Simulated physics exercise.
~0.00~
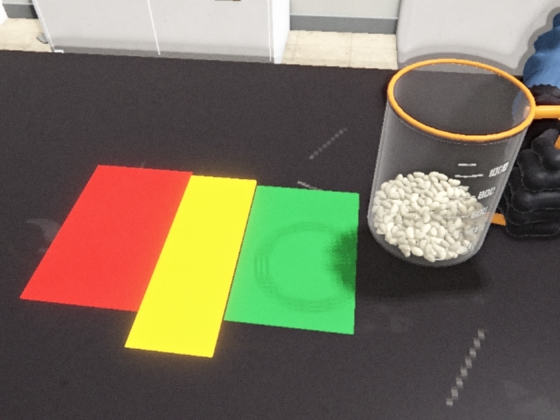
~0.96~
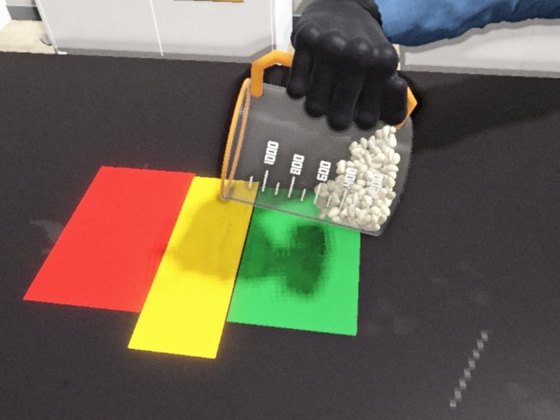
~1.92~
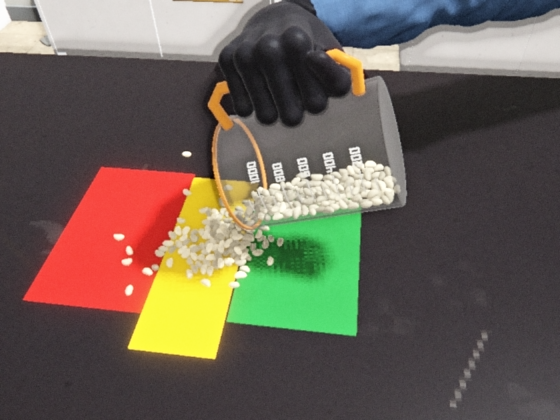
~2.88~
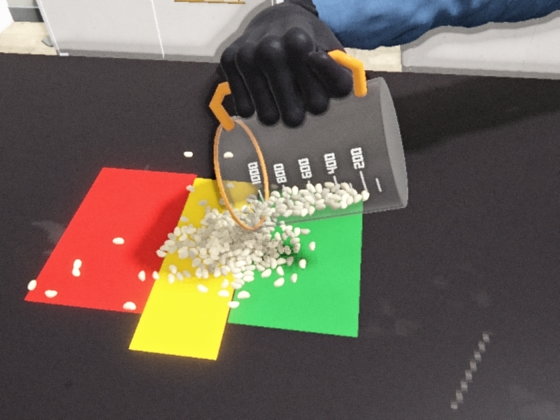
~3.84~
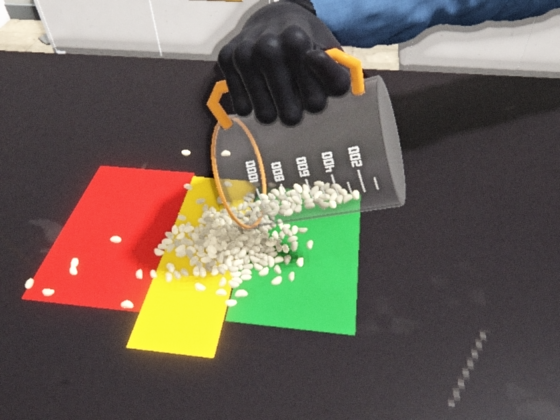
At first, a clear jug with an orange rim stands upright on a dark table, partly filled with white beans, to the right of red, yellow and green mats. A black-gloved hand grips the jug, moves it left over the mats and tips it onto its side. Beans pour from its mouth onto the yellow mat, some scattering onto the red one. As the hand holds the jug tilted, more beans slide out and the pile spreads over the yellow and green mats. Finally everything rests, with a few beans on red and some still inside the jug.
